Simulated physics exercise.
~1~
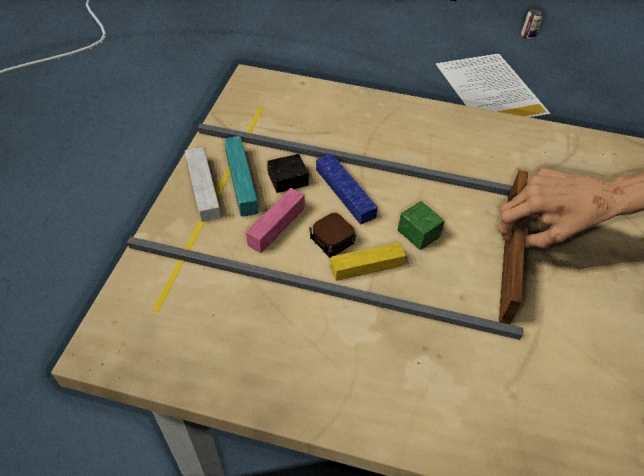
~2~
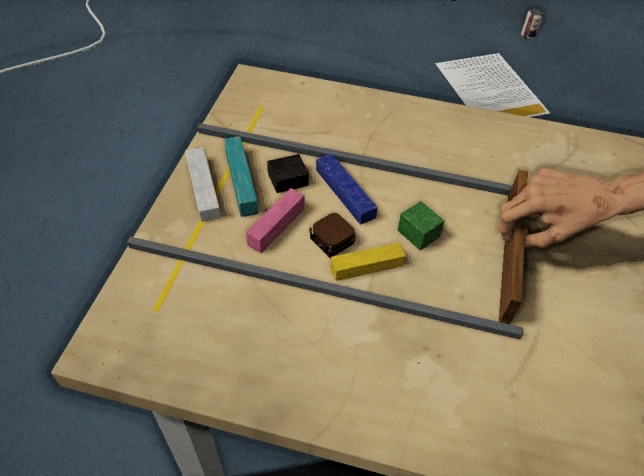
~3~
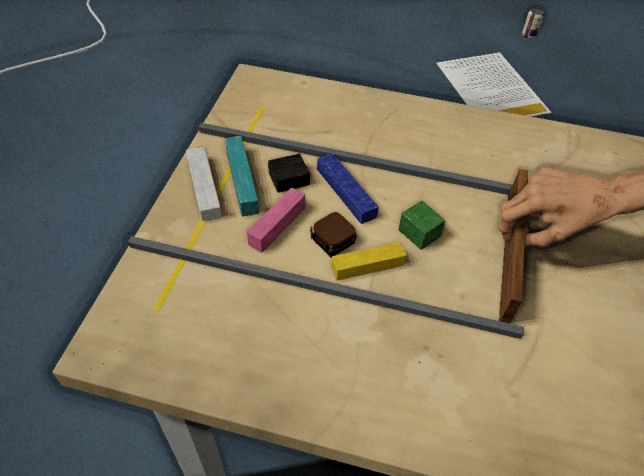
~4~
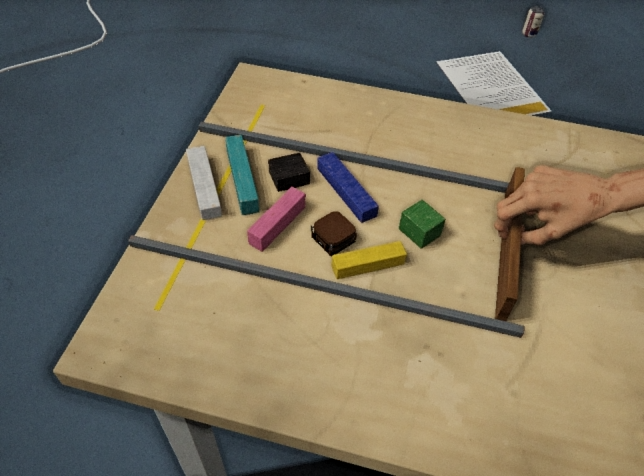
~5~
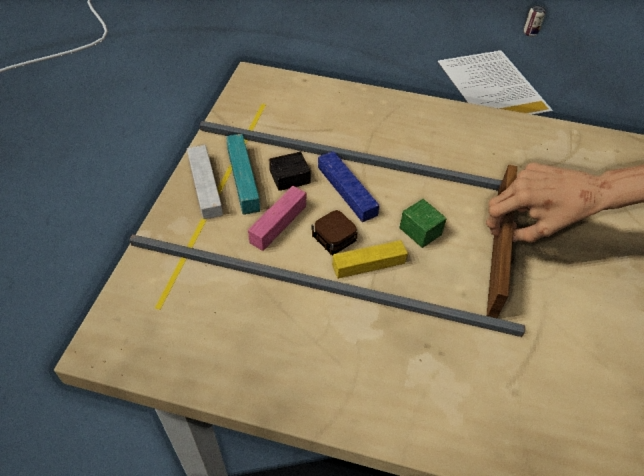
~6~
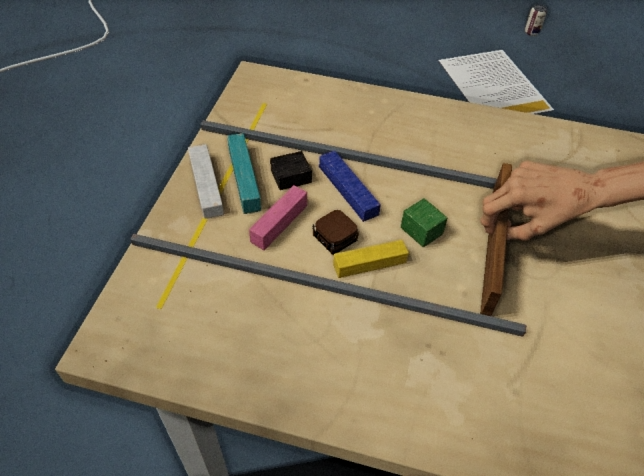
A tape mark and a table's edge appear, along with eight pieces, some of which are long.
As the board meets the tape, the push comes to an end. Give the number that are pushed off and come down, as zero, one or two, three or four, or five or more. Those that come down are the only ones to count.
The push is going to knock off a trio or a quartet.
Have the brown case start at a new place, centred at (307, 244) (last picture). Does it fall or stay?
Note - brown case retained.
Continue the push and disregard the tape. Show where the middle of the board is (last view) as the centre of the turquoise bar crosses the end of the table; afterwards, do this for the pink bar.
Roughly (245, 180); roughly (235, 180).
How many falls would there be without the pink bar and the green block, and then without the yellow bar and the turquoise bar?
Counts - first: 2; second: 1.
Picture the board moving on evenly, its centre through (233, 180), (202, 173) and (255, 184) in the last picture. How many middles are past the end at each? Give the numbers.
By position: 3 / 5 / 1.
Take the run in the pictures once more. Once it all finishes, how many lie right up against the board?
Contact count: 3.
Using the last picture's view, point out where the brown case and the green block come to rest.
Middles: Around (166, 198) and around (201, 184).
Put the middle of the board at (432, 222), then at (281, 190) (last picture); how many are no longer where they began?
That gives 1 for the first and 8 for the second.
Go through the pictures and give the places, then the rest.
In the first frame, white bar (202, 183); turquoise bar (241, 175); black block (288, 173); board (514, 243); tape (217, 193).
In the second frame, turquoise bar (241, 175); green block (421, 226).
In the third frame, black block (289, 173); brown case (334, 235).
In the fourth frame, white bar (204, 182); yellow bar (369, 260).
In the fifth frame, turquoise bar (243, 173); pink bar (278, 217).
In the sixth frame, white bar (205, 180); turquoise bar (244, 172); black block (291, 171); board (497, 236); tape (220, 190).
Soon after, none off yet; white bar at rest near (205, 180); turquoise bar at rest near (244, 172); black block at rest near (291, 171).
Then, none off yet; white bar moved a little near (193, 180); turquoise bar moved a little near (222, 162); black block moved about its own width near (259, 159).
At rest, the number that fall off is three or four; fallen, pink bar, turquoise bar and white bar.
